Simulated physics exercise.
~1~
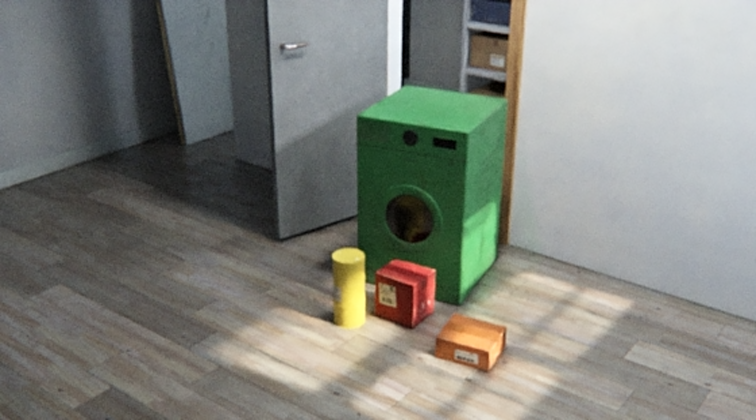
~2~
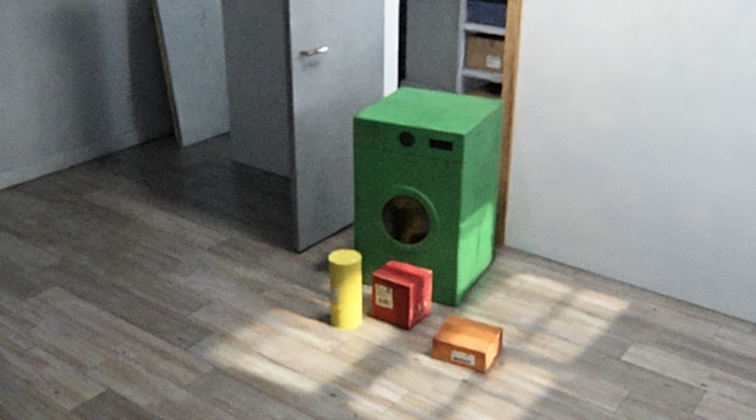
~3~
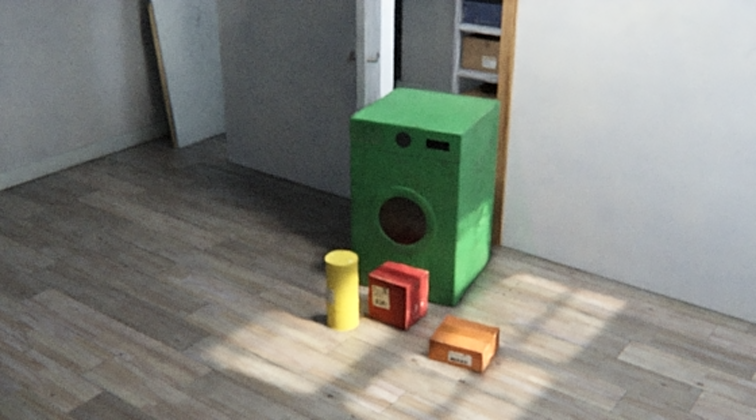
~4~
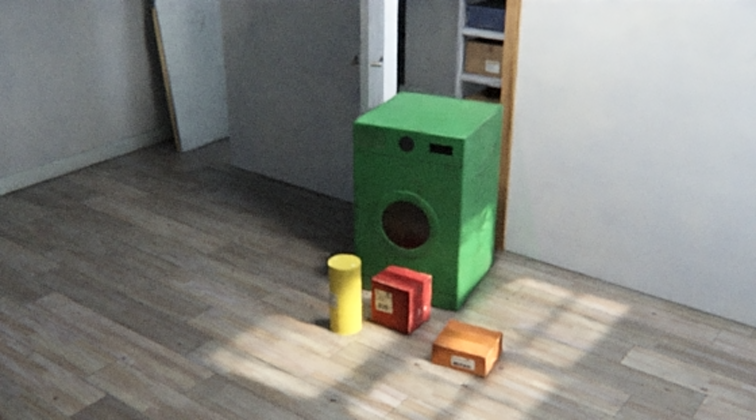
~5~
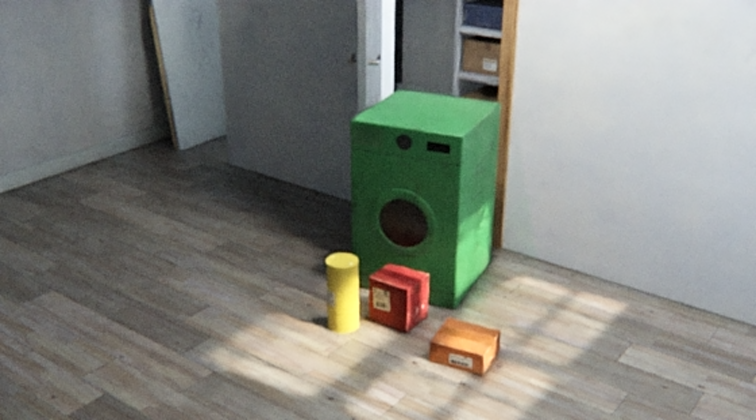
Doorway with a grey door swinging partway and stopping still open behind a green appliance, two parcels and a yellow canister unmoved.
